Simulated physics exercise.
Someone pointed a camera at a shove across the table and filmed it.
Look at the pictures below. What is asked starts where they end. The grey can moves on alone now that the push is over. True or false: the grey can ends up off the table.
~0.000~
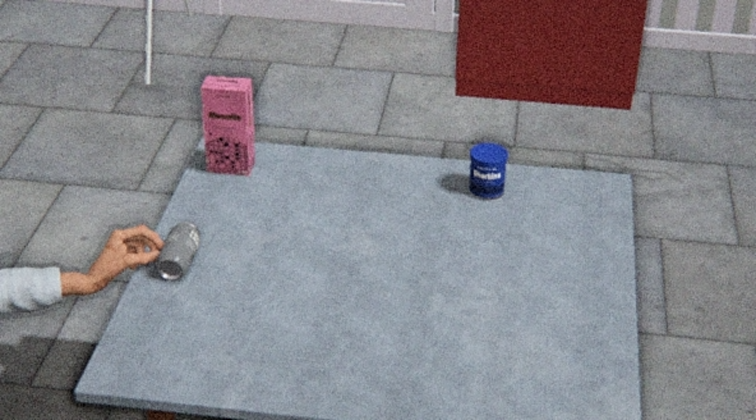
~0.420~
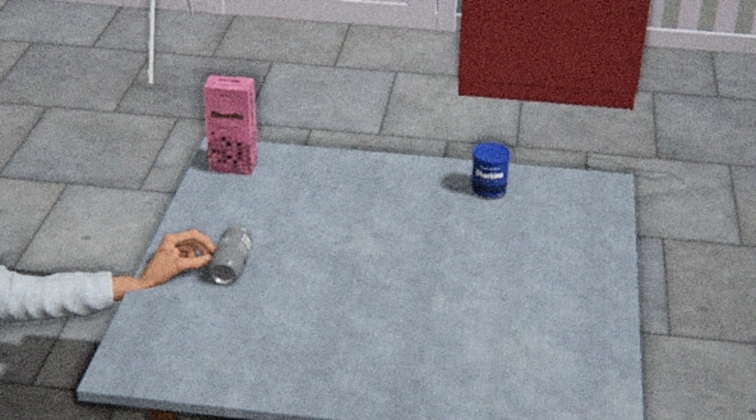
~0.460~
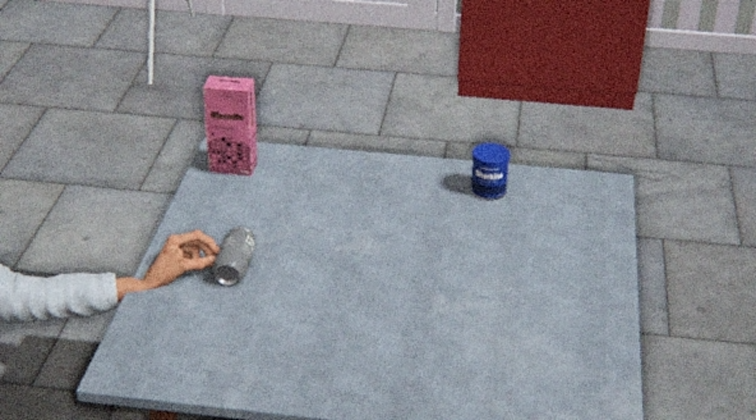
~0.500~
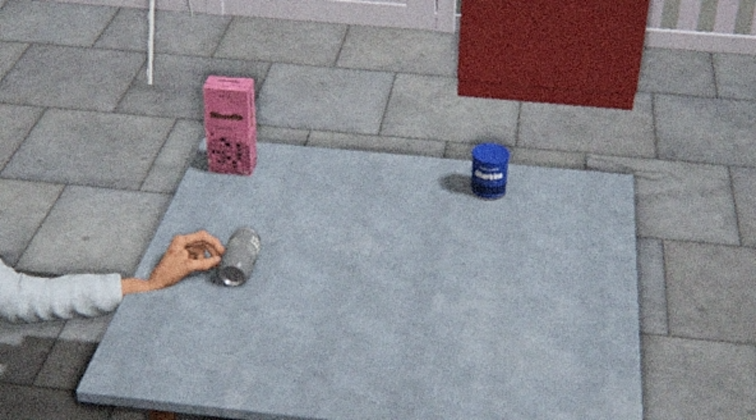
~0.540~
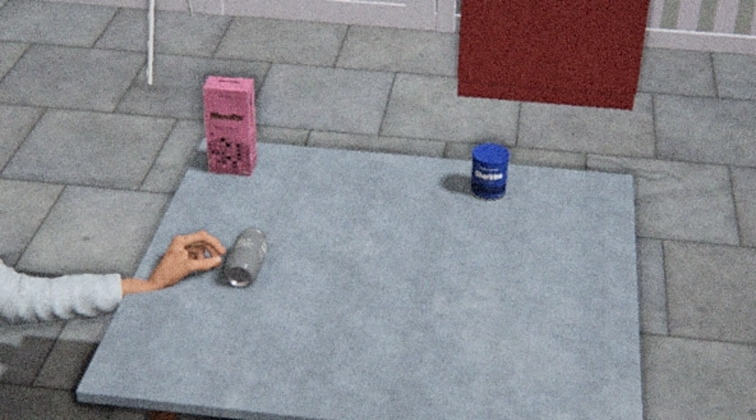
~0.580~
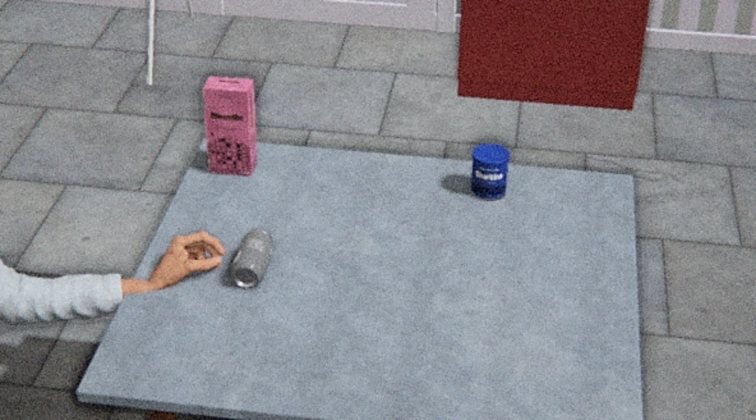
False.
Around 0.68 s, grey can displaced about its own width near (266, 260).
Around 0.88 s, grey can displaced about its own width near (289, 262).
Around 1.18 s, grey can displaced well along near (309, 264).
Finally (1.7 s), moved from the start, grey can. Final places as the last picture's camera would see them, grey can near (313, 264).
